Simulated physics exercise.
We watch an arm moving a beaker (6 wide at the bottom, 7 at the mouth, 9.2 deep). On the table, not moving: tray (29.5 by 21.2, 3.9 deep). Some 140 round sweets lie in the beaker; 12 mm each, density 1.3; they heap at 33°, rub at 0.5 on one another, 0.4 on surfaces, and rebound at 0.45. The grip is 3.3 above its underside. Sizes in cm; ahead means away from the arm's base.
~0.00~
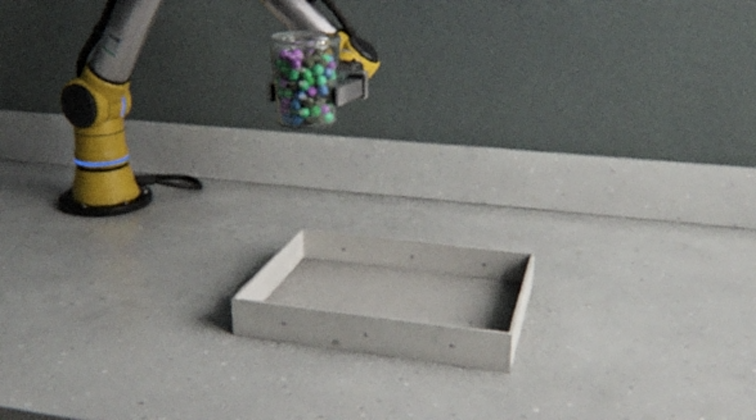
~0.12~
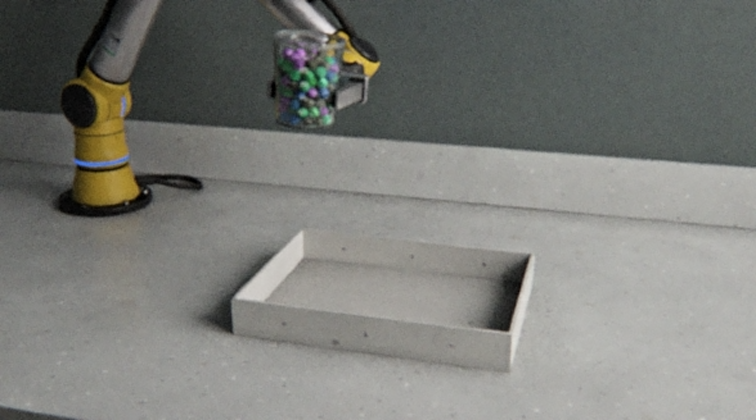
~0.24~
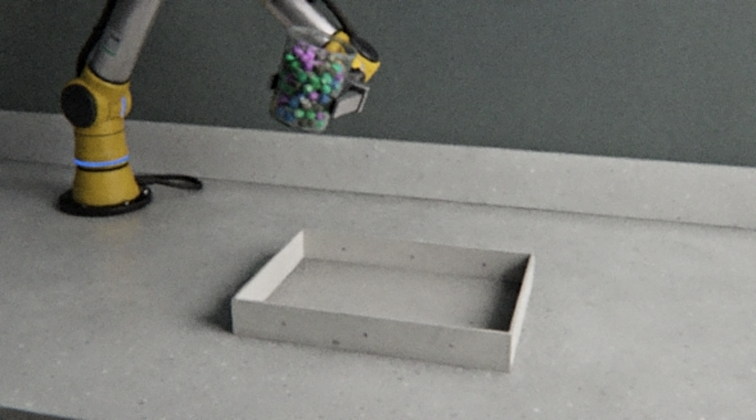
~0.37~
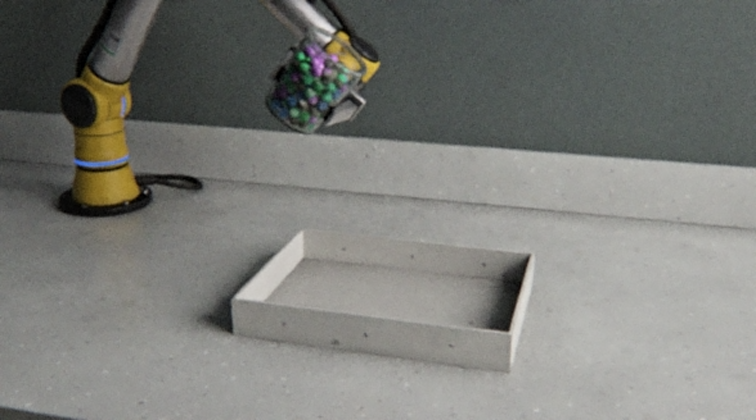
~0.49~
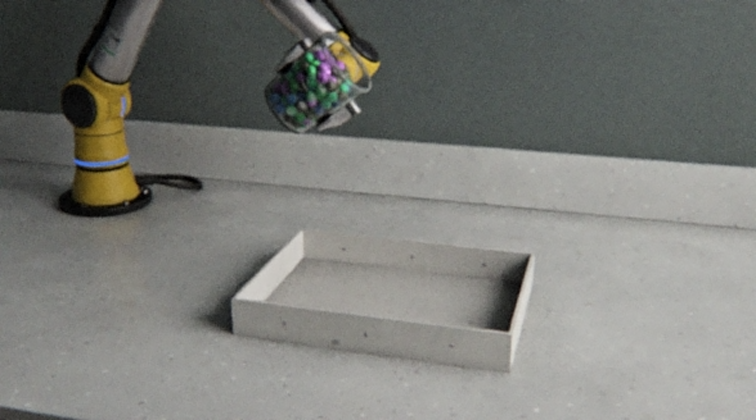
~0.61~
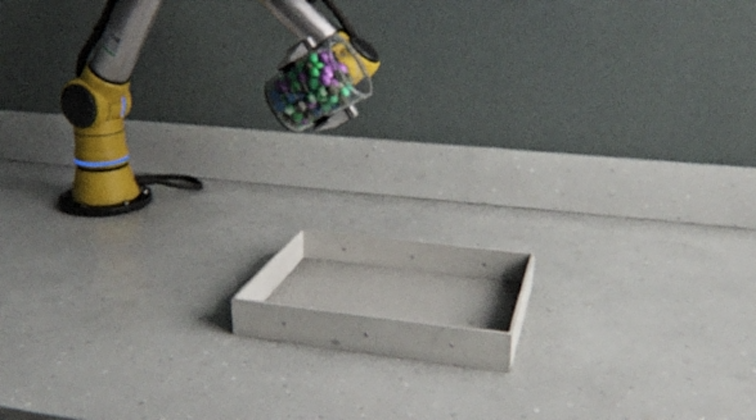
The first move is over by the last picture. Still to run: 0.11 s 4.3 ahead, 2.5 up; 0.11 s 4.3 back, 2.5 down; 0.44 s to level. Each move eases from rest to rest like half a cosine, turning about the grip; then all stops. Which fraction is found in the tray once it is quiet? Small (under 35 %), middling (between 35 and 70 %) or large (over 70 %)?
A middling share, between 35 and 70 %, ends in the tray.
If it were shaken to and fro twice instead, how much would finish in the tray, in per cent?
It would be near 55 per cent.
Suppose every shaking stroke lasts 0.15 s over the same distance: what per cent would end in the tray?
It would be near 15 per cent.
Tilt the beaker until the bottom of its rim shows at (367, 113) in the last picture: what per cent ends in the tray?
Some 80 per cent.
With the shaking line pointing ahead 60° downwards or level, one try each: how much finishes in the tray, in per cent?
Some 5 and 20 per cent.
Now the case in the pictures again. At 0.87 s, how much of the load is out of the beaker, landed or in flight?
About 40 per cent by then.
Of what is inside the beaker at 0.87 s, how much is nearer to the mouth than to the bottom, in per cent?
Roughly 50 per cent.
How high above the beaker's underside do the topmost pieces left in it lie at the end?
About 6.0 cm.
After 0.87 s, tilted 56° forward, highest piece 27 above the table; 83 in the beaker, 58 in flight or on a rim.
After 1.14 s, tilted 12° forward, highest piece 30 above the table; 78 in the beaker, 62 in the tray, 1 in flight or on a rim.
After 1.47 s, level, highest piece 28 above the table; 78 in the beaker, 63 in the tray.
After 2.52 s, level, highest piece 28 above the table; 78 in the beaker, 63 in the tray.
At rest, 78 in the beaker, 63 in the tray. That is 45 % in the tray.
